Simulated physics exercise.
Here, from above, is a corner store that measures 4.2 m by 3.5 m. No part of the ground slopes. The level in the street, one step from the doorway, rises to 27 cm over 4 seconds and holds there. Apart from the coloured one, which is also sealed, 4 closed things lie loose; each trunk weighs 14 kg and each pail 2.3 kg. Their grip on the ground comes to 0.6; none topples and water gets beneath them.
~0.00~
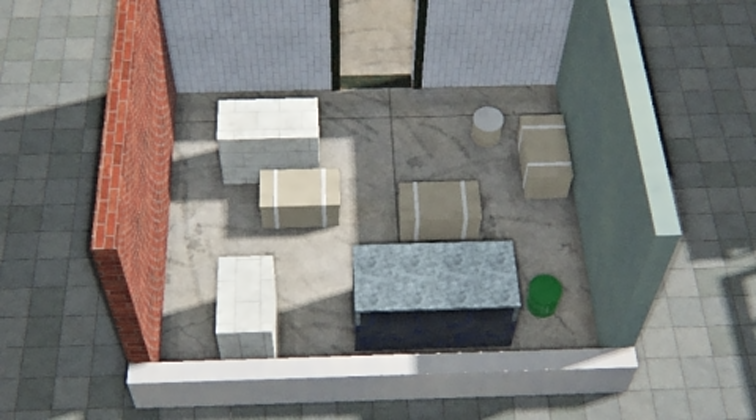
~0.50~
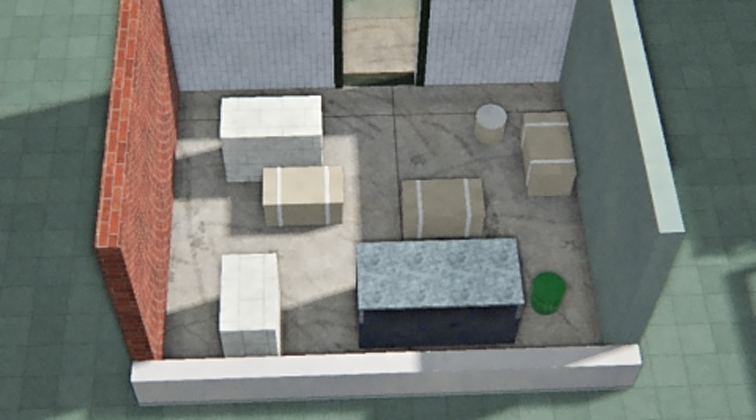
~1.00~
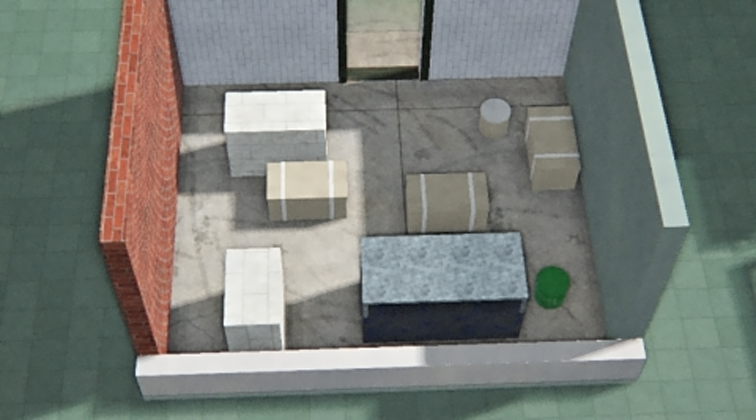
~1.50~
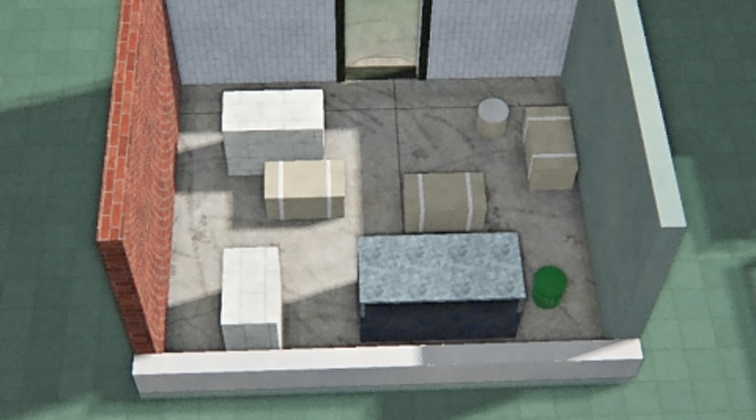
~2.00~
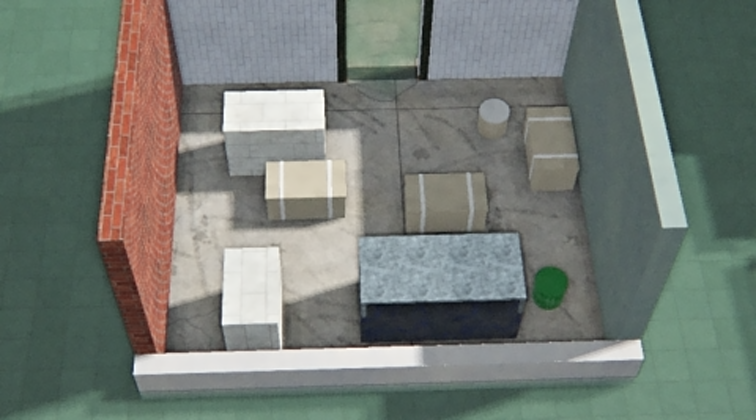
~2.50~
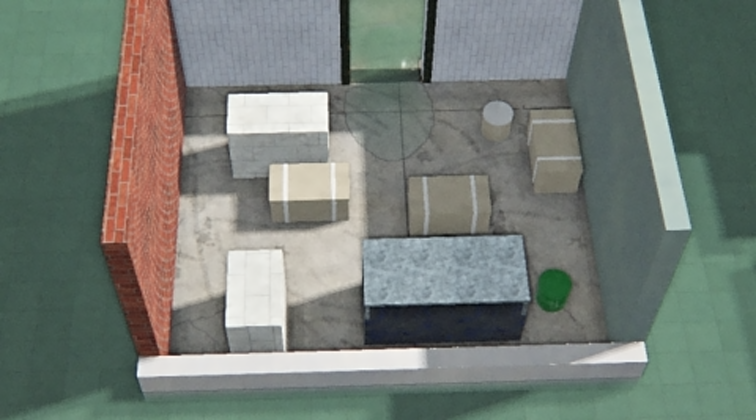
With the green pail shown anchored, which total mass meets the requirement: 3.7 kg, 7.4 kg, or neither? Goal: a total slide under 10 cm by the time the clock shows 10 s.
The answer is neither.
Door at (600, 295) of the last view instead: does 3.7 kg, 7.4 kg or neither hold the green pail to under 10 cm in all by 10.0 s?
If so, both fall short.
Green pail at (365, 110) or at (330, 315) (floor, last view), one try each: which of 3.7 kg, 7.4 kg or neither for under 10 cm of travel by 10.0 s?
Well, first neither mass is sufficient, and next neither mass is sufficient.
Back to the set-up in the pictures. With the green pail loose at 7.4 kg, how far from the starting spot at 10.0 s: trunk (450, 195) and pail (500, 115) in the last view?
120 cm, 60 cm.
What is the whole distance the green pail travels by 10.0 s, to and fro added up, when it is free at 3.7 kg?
Total path: Approx. 120 cm.
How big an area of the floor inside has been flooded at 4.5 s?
Roughly 7.0 m2 of it is wet.
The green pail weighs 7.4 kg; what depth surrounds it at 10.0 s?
Around 13 cm.
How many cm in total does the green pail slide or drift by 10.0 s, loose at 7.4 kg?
I'd put it near 30 cm in all.
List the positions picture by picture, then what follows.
In the first frame, the green pail at (546, 289), on the bottom; 0.0 m2 under water; 0 of 5 have shifted.
In the second frame, the green pail at (549, 286) rests on the ground; 0.0 m2 under water; 0 of 5 have shifted.
In the third frame, the green pail at (553, 280), on the bottom; water covers 0.0 m2; 0 of 5 have shifted.
In the fourth frame, the green pail at (551, 280) rests on the ground; water covers 0.0 m2; 0 of 5 have shifted.
In the fifth frame, the green pail at (552, 281), on the bottom; 0.1 m2 under water; 0 of 5 have shifted.
In the sixth frame, the green pail at (555, 283), on the bottom; water covers 0.8 m2; 0 of 5 have shifted.
After 3.5 s the green pail would be 0 cm from its start with 3.7 kg and 0 cm from its start with 7.4 kg; 0 cm of water round it then.
After 4.5 s the green pail would be 0 cm from its start with 3.7 kg and 0 cm from its start with 7.4 kg; 0 cm of water round it then.
After 7.0 s the green pail would be 28 cm from its start with 3.7 kg and 8 cm from its start with 7.4 kg; 4 cm of water round it then.
After 10.0 s the green pail would be 20 cm from its start with 3.7 kg and 9 cm from its start with 7.4 kg; 13 cm of water round it then.
